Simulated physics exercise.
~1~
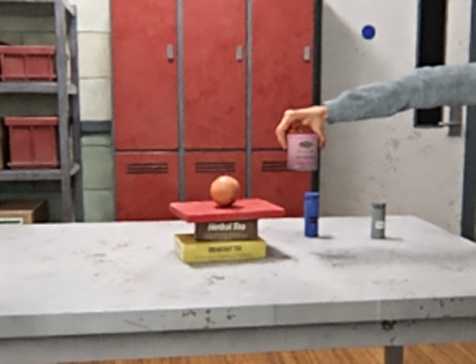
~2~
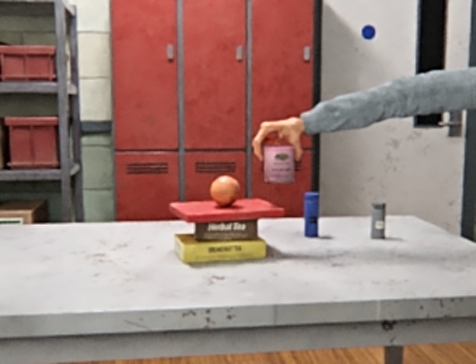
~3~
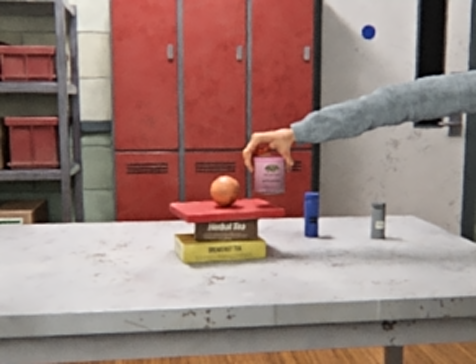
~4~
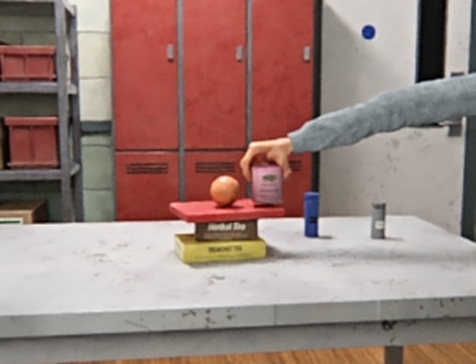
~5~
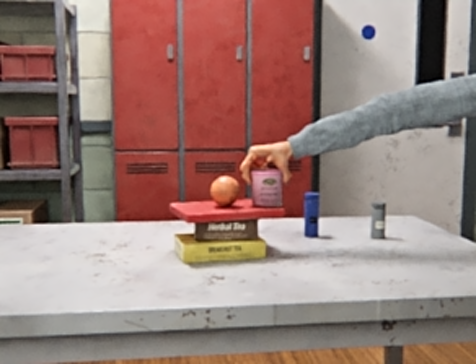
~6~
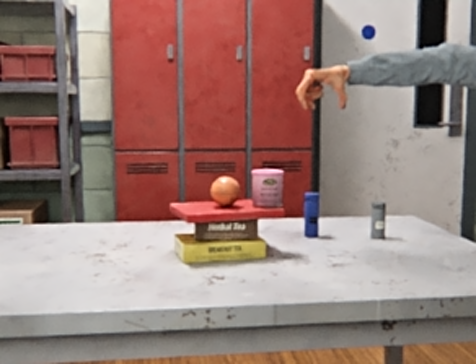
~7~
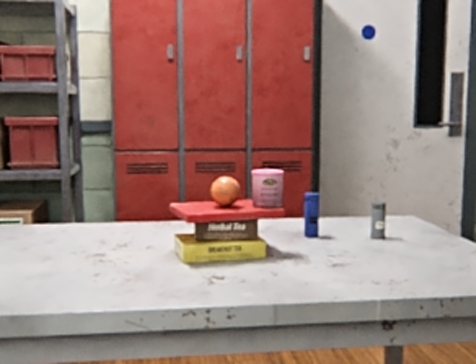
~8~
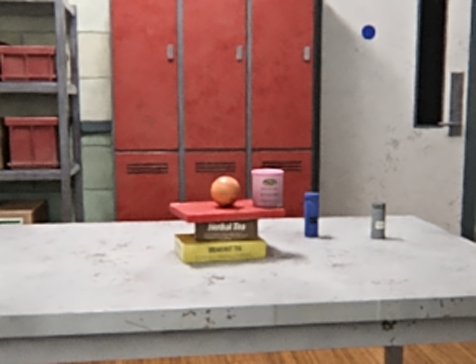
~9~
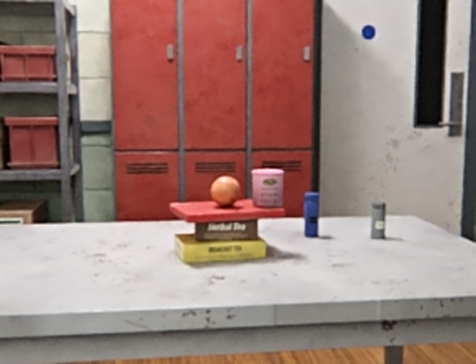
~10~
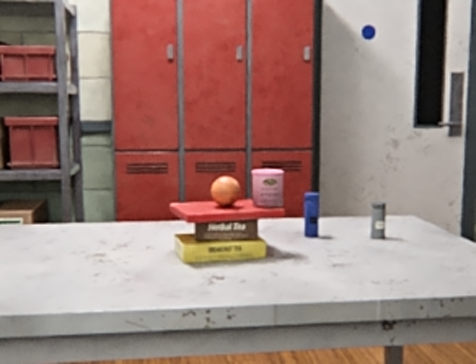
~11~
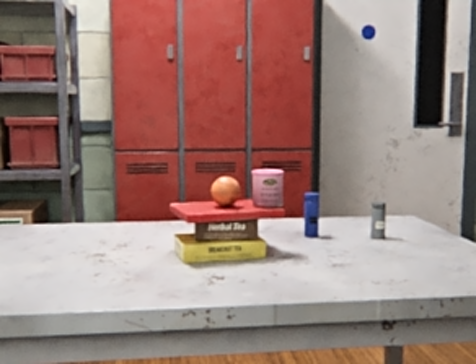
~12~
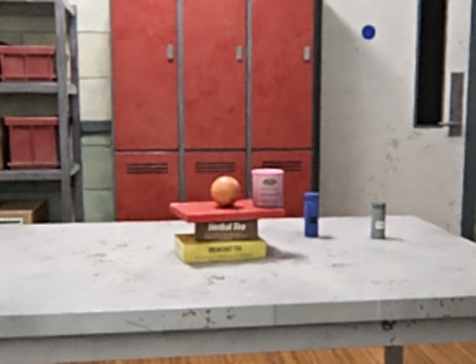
In a room with red lockers and a metal shelf, a pale, worn table holds a small stack made of a yellow packet, a brown packet and a red tray with an orange ball on top. A blue container and a grey shaker stand to the right. A grey-sleeved arm reaches in from the right, carrying a pink pot left and down toward the tray. The hand sets the pot at the tray's right edge, beside the ball, then lets go and withdraws out of view. The pot stays put, and the whole stack remains balanced and still.
